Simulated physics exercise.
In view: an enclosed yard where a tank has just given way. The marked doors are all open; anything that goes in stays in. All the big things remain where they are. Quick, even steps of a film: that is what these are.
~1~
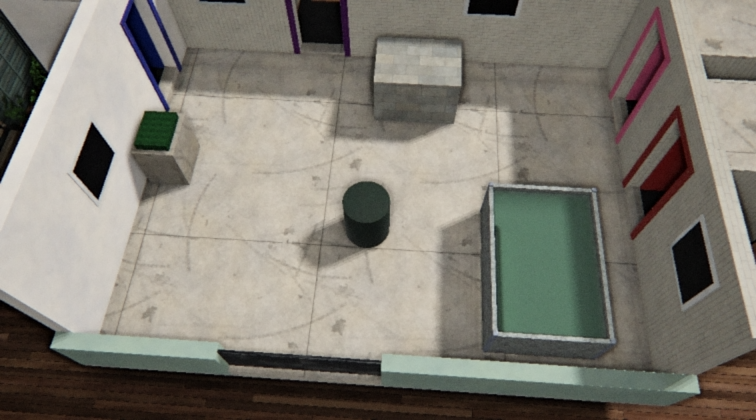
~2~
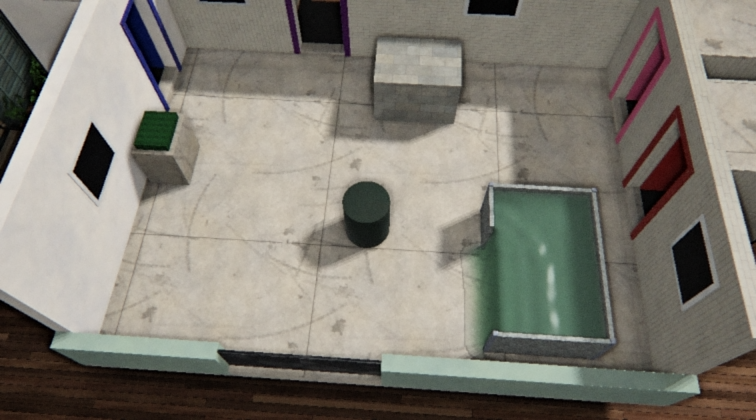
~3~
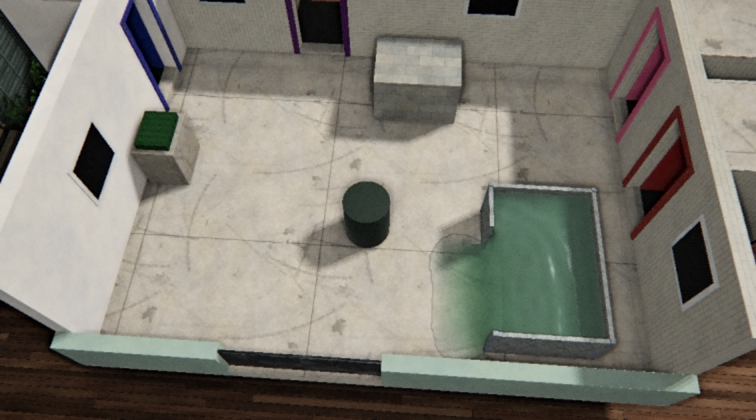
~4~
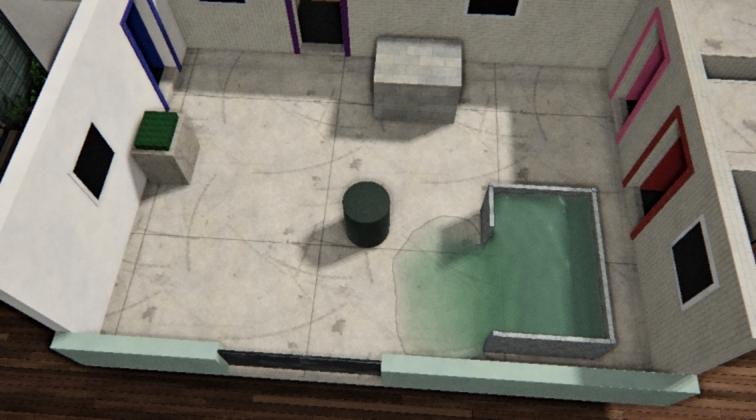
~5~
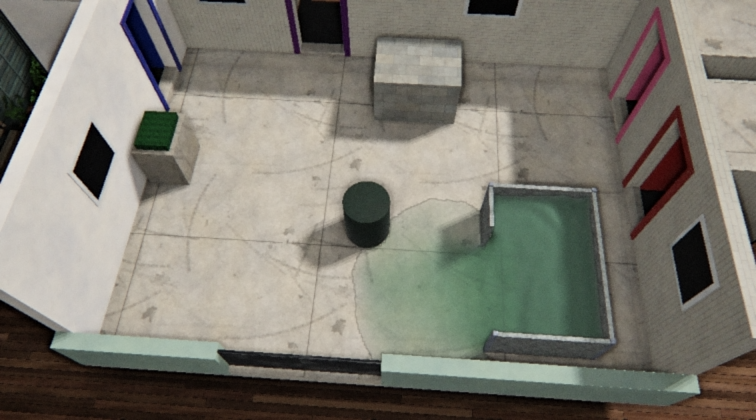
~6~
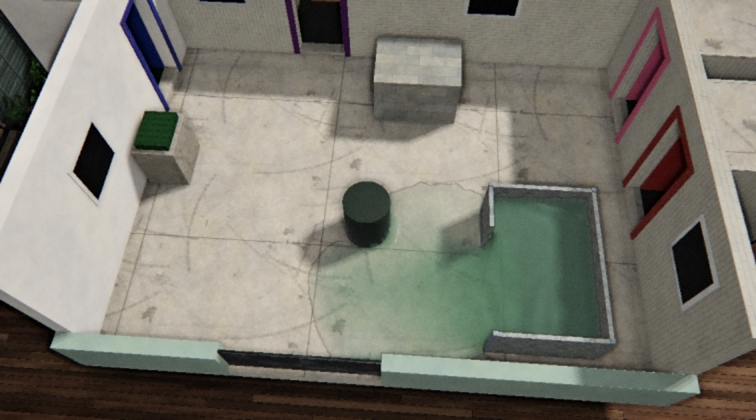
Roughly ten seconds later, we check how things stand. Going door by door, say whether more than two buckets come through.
The blue door holds up fine I think, the red door holds up fine I think, the pink door holds up fine I think, the purple door gets overrun I think.
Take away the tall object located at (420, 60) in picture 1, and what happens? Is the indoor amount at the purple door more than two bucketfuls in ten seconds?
The purple door breaks the limit.
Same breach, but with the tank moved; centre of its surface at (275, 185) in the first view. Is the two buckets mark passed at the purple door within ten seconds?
My take is that the purple door doesn't reach it.
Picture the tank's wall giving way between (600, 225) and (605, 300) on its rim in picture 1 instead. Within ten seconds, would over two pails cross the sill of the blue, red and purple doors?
Here's how it goes: The blue door misses the threshold, then the red door crosses the threshold, then the purple door misses the threshold.
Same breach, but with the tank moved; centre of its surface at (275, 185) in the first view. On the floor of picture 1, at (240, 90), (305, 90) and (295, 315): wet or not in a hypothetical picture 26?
Log: Flood; flood; flood.
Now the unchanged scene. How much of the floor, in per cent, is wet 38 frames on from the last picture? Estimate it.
Around 75 percent, give or take.
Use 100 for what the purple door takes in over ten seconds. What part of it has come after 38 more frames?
Around 15 in a hundred.
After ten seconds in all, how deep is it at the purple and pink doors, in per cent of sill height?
Approx. 180 % followed by 90 %.
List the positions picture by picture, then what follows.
In the first picture, the water tank at (546, 260) is whole and still.
In the second picture, water pours out at (488, 292) and has run to (482, 356).
In the third picture, the front is at a hidden place, out from the gap at (488, 292).
In the fourth picture, the front is at (423, 231), out from the gap at (488, 293).
In the fifth picture, water pours out at (488, 293) and has run to (359, 267).
In the sixth picture, the front is at (314, 275), out from the gap at (488, 293).
A moment on, water covers 30 % of the floor; the blue door not reached, the red door not reached, the pink door not reached, the purple door not reached.
Next, water covers 45 % of the floor; the blue door not reached, the red door not reached, the pink door not reached, the purple door not reached.
Then, water covers 50 % of the floor; the blue door wet at the sill, nothing in, the red door not reached, the pink door not reached, the purple door wet at the sill, nothing in.
Later, water covers 75 % of the floor; the blue door wet at the sill, nothing in, the red door not reached, the pink door not reached, the purple door under two buckets in.
In the end, water covers 95 % of the floor; the blue door wet at the sill, nothing in, the red door under two buckets in, the pink door wet at the sill, nothing in, the purple door over two buckets in.
